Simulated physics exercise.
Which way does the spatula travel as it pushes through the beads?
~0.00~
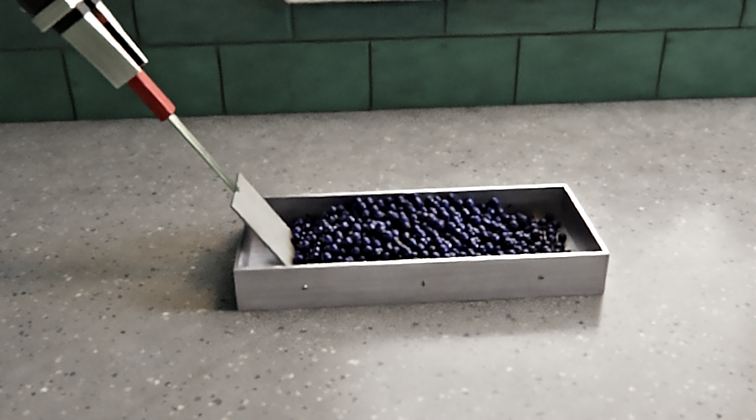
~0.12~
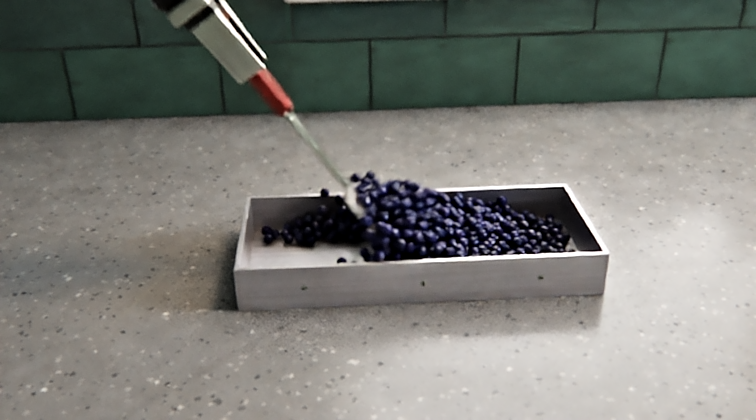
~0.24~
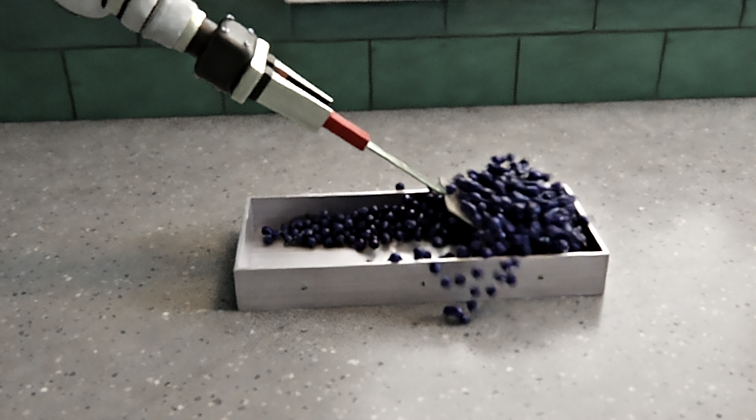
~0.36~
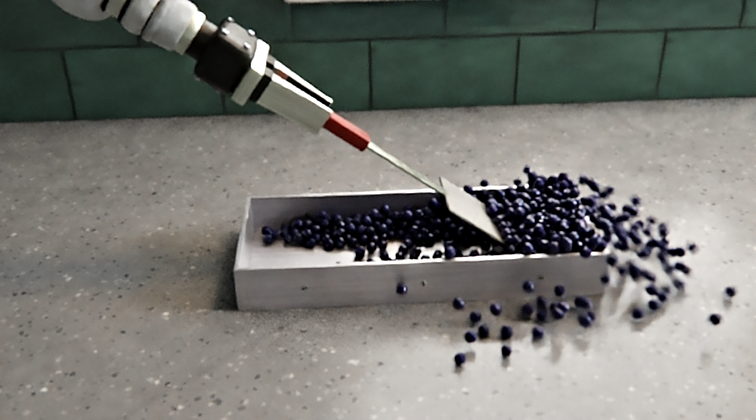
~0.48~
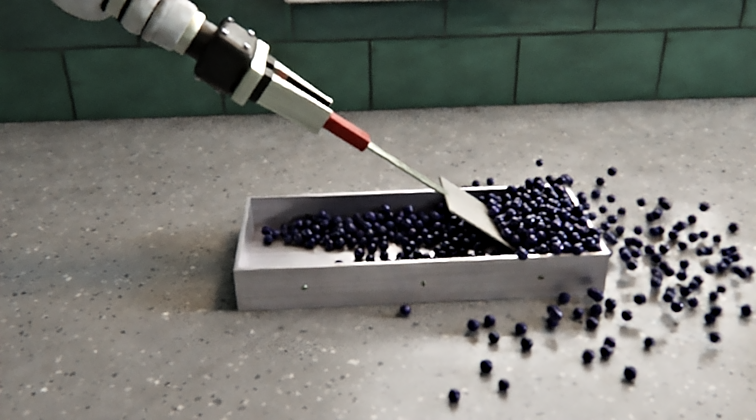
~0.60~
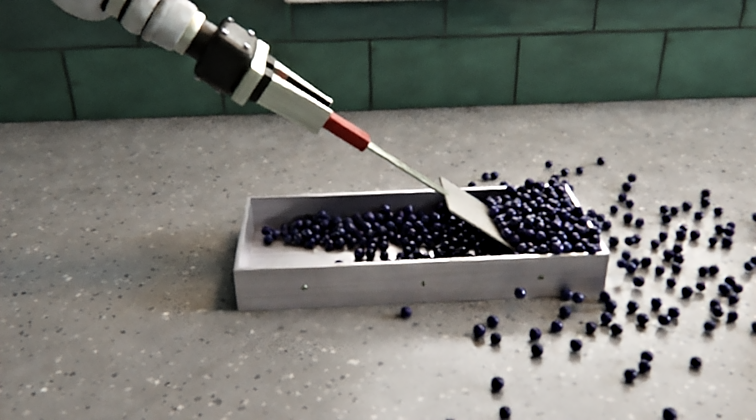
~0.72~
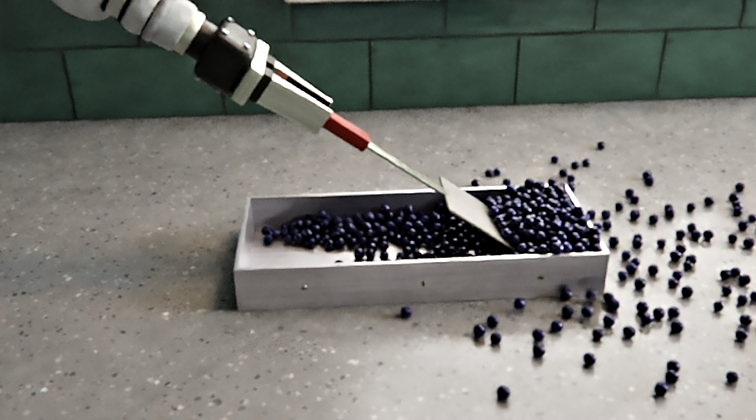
It travels to the right, going from the left end of the tin toward the right side.
A spatula held by a robot arm dips into the left end of a long, shallow roasting tin filled with small dark blue beads, on a speckled grey counter. It sweeps right through the tin, pushing the beads up into a mound ahead of the blade. Near the right side the spatula stops, tilted flatter than before, while the heap surges up and spills over the front and right edges. Beads scatter and roll across the counter. At the end the blade rests still among the piled beads, the tin has not moved, and many beads lie strewn to its right and in front.
